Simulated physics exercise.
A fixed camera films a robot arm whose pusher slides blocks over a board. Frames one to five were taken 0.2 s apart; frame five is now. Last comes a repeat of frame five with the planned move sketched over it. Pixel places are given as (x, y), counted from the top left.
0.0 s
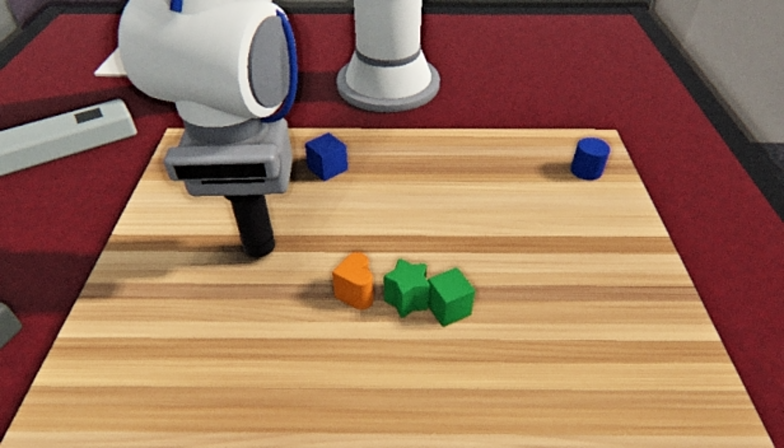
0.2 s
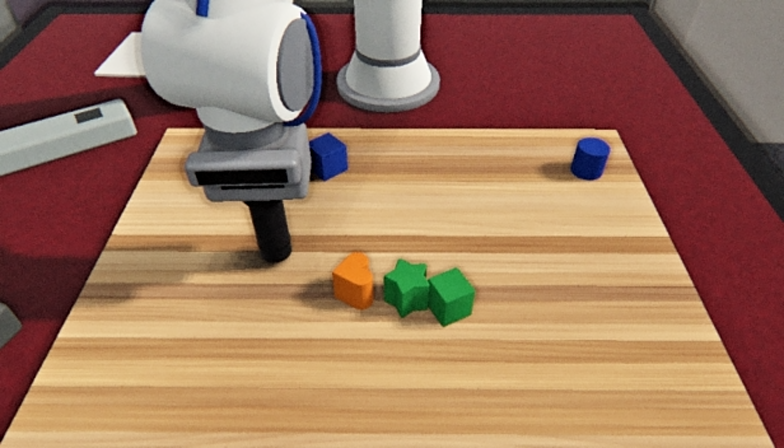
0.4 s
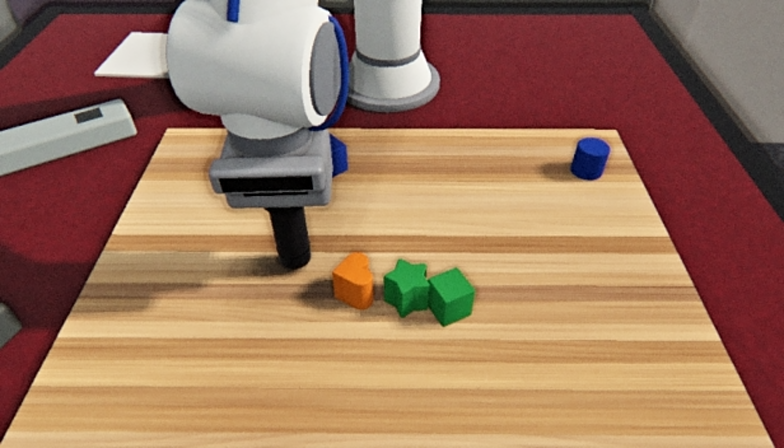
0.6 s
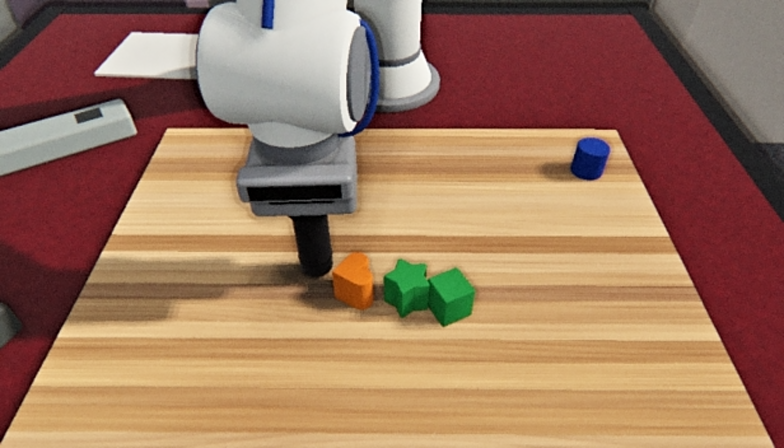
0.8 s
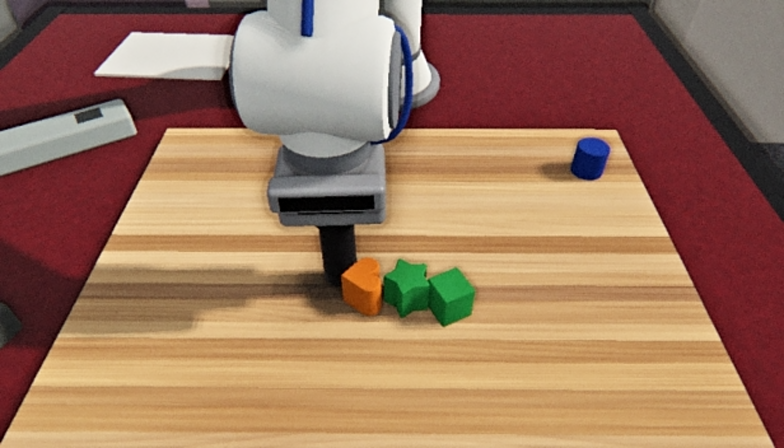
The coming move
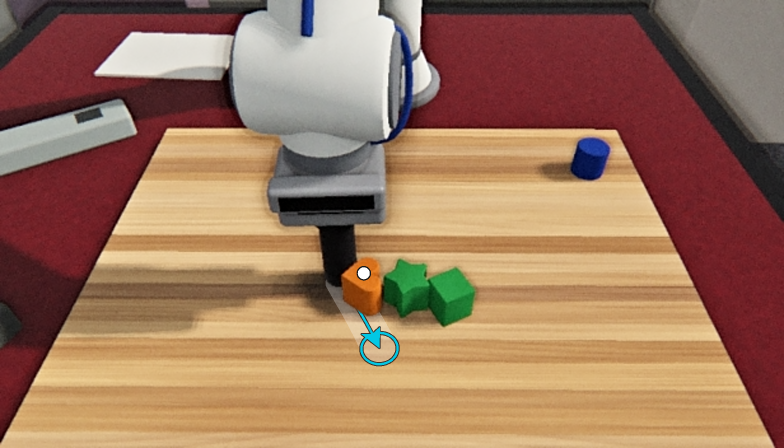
A white and grey robot arm with a black rod pointing down works over a striped wooden board on a red surface, seen from a fixed, raised view. An orange block, a green star and a green cube sit in a row near the middle, with a blue cube and blue cylinder behind. The arm glides right and slightly nearer, hiding the blue cube, and its rod nudges the orange block slightly right.
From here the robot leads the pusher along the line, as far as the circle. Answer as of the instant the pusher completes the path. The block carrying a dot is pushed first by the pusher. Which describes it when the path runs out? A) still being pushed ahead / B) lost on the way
Correct choice: B.
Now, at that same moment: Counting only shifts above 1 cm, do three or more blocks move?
My answer is yes.
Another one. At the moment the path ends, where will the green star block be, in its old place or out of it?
By the end it has moved.
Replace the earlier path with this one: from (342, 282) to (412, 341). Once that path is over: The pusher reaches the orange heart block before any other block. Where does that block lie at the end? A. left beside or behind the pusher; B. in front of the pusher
Answer: B.
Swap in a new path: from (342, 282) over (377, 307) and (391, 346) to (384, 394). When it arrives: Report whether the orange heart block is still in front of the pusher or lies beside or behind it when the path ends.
Expect to find it next to or behind the pusher.
The line goes from (342, 282) directly to (379, 348); the dot is on the orange heart block.
On the path given first. Halfway along, pusher at (361, 308); orange heart block at (395, 299), turned 40° anticlockwise; green star block at (422, 278), turned 35° anticlockwise; green square block at (466, 283), turned 25° clockwise.
At the end, pusher at (379, 342); orange heart block at (419, 313), turned 90° anticlockwise; green star block at (425, 280), turned 50° anticlockwise; green square block at (467, 282), turned 30° clockwise.
